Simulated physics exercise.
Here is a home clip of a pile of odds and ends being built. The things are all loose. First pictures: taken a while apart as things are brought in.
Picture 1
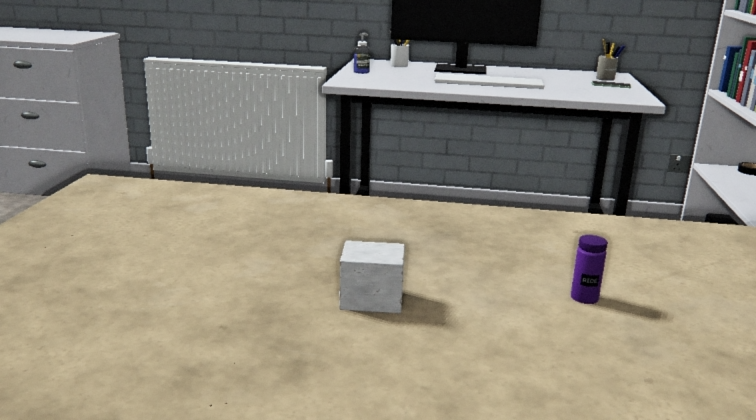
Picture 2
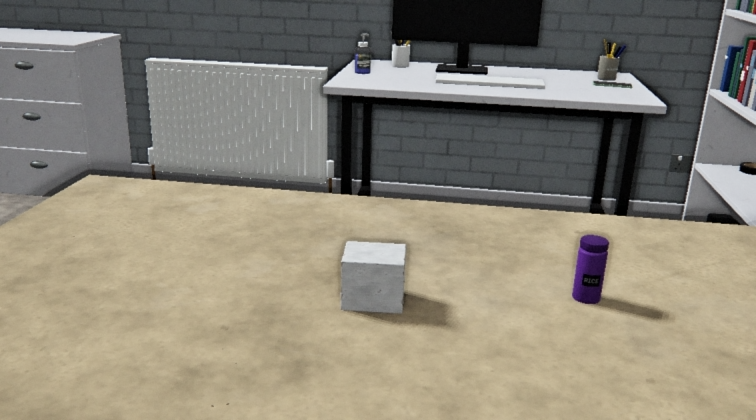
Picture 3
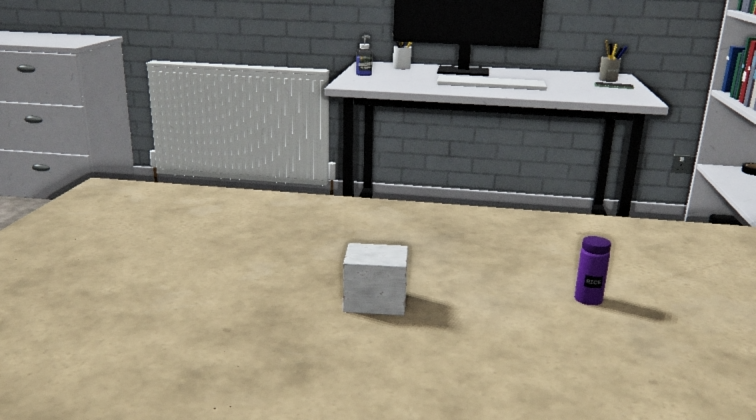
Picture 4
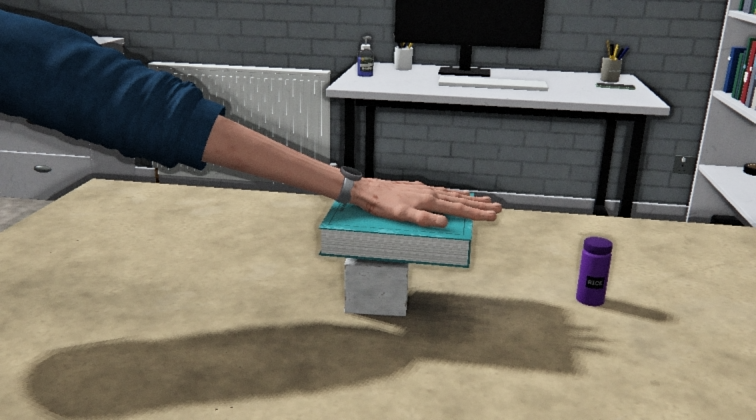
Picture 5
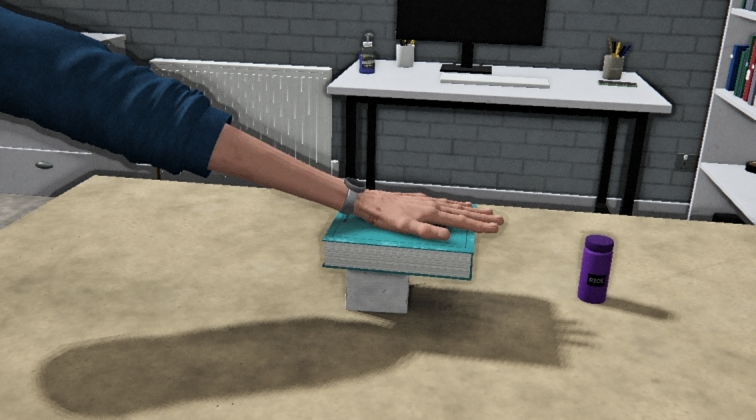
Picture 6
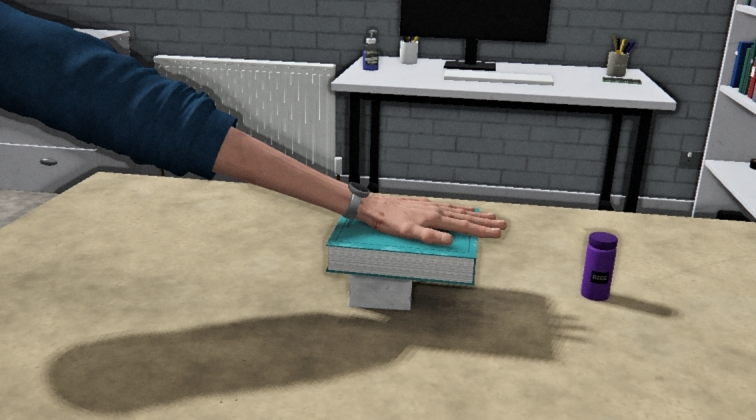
A hand lowering a turquoise book onto a white block on a tabletop, palm resting on its cover, beside a purple bottle.
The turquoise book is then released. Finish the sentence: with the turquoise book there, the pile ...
The pile stands firm.
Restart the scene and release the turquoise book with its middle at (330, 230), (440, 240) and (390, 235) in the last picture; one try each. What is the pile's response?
Topples over, topples over, stays standing.
Then, 0.50 s past the last view, nothing moves.
Then, 1.30 s past the last view, turquoise book resting near (407, 239).
Finally, all 3 still in place. Final places as the last picture's camera would see them, turquoise book near (407, 239). The pile stays up.
